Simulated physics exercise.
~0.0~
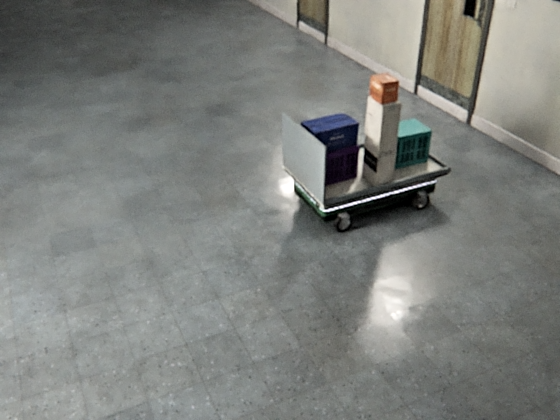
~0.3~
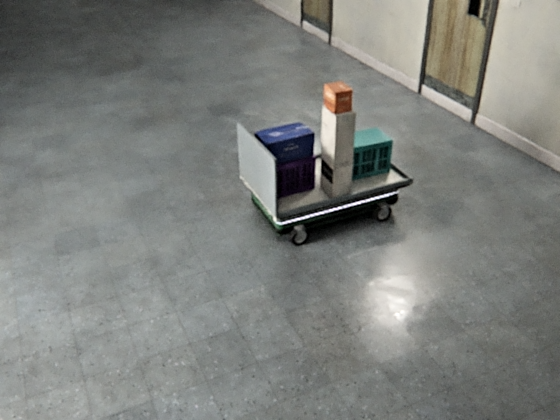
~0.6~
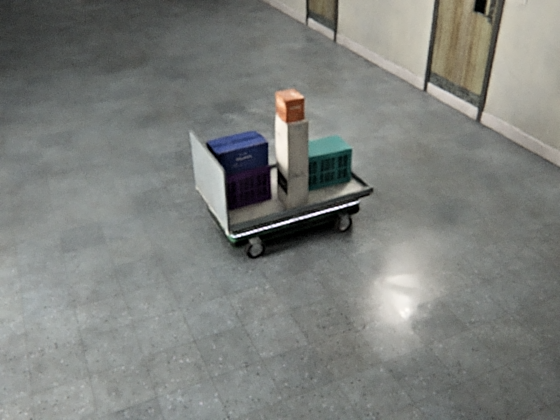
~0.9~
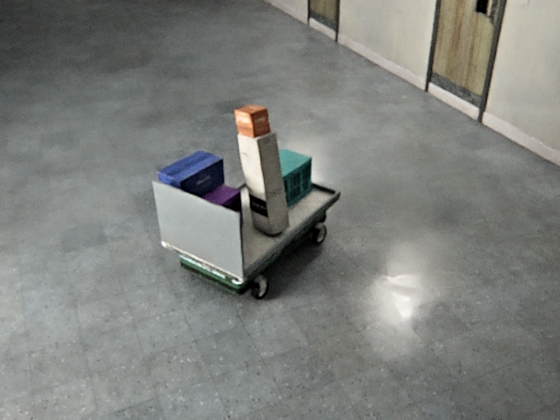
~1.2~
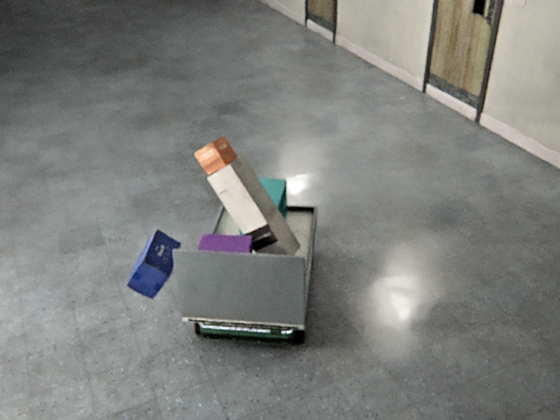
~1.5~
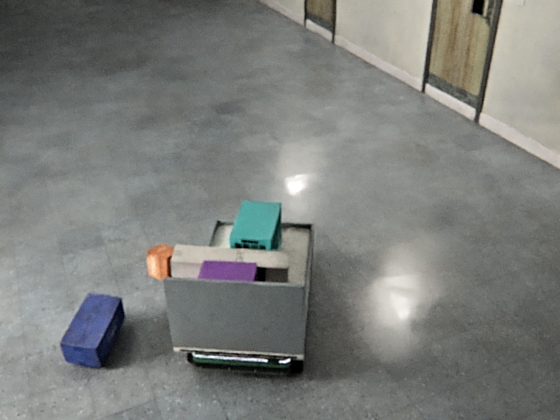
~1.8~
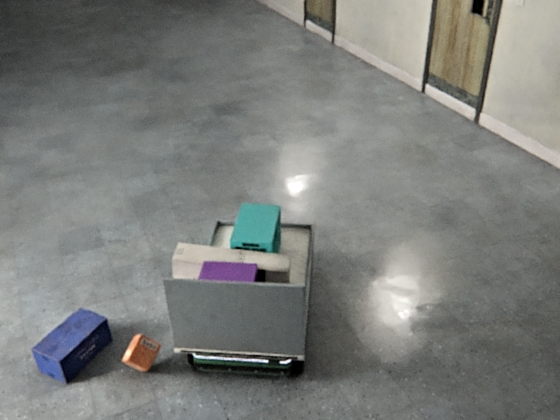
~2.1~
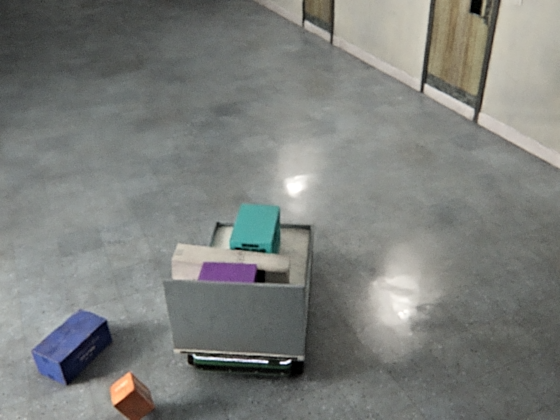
Grey-floored corridor with a loaded cart rolling left and turning toward the viewer, white box toppling aboard, blue and orange boxes falling off.
